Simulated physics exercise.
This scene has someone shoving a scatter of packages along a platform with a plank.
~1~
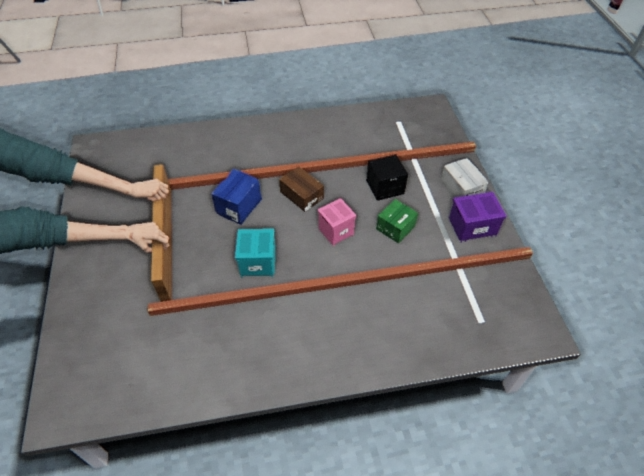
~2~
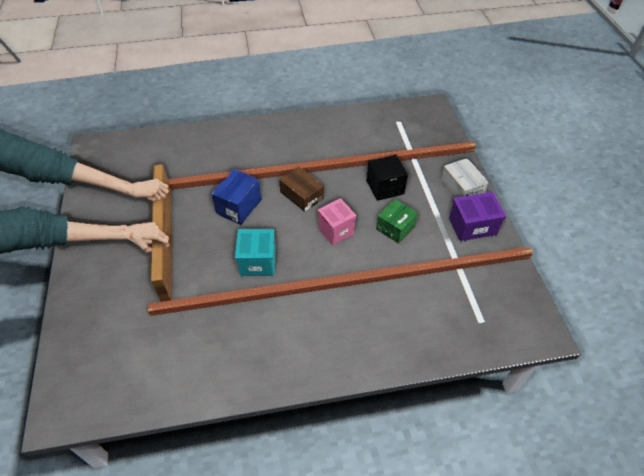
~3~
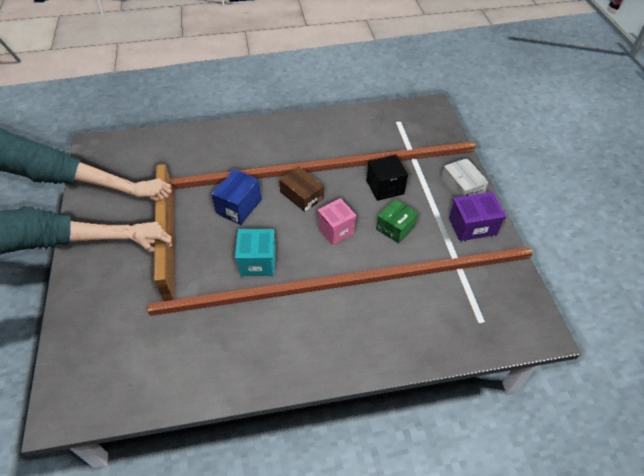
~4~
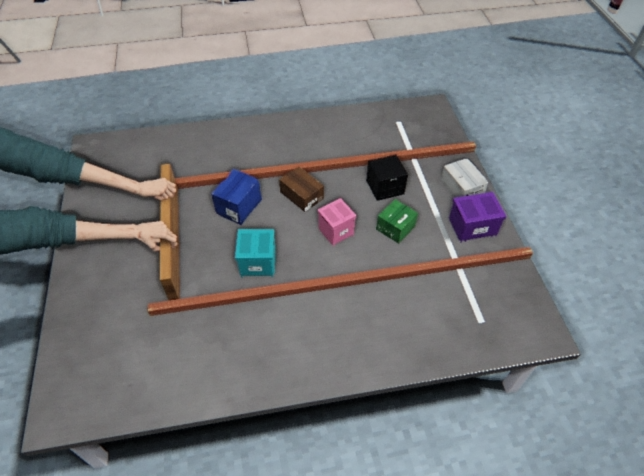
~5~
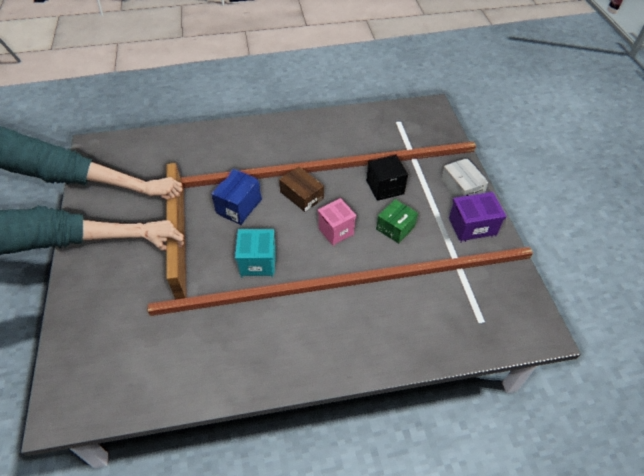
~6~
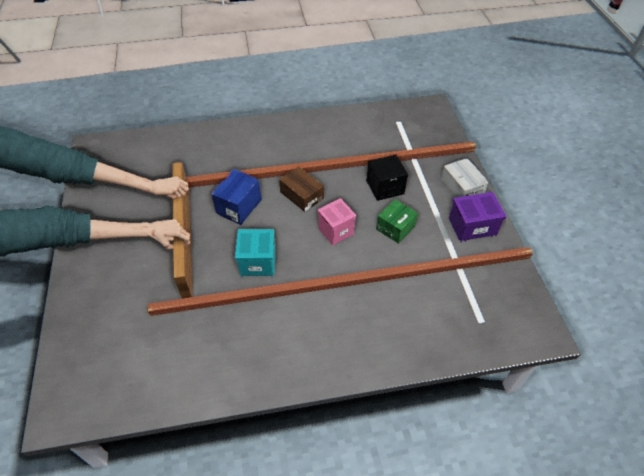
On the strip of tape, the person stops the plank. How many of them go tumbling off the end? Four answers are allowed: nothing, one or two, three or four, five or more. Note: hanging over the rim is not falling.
Honestly, the ones lost over the side add up to one, maybe two.
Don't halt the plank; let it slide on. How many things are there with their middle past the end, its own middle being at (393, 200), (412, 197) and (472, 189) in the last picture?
Respectively, 0, 1 and 5.
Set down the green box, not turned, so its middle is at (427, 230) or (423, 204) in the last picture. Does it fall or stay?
In order, it is not lost; is not lost.
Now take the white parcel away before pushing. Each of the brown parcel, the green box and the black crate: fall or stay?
The brown parcel is still up, the green box is still up and the black crate goes down.
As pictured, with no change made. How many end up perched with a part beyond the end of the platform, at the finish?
I get 1.
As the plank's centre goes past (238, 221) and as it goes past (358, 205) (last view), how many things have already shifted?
In order, the tallies are 2 and 6.
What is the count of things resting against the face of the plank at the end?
Looks like 3 of them, all told.
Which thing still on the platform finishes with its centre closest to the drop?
The foremost one is the purple tote.
Soon after, none off yet; white parcel at rest near (464, 181); purple tote at rest near (476, 217); black crate at rest near (387, 178).
In the end, the number that fall off is one or two; gone, black crate and white parcel.
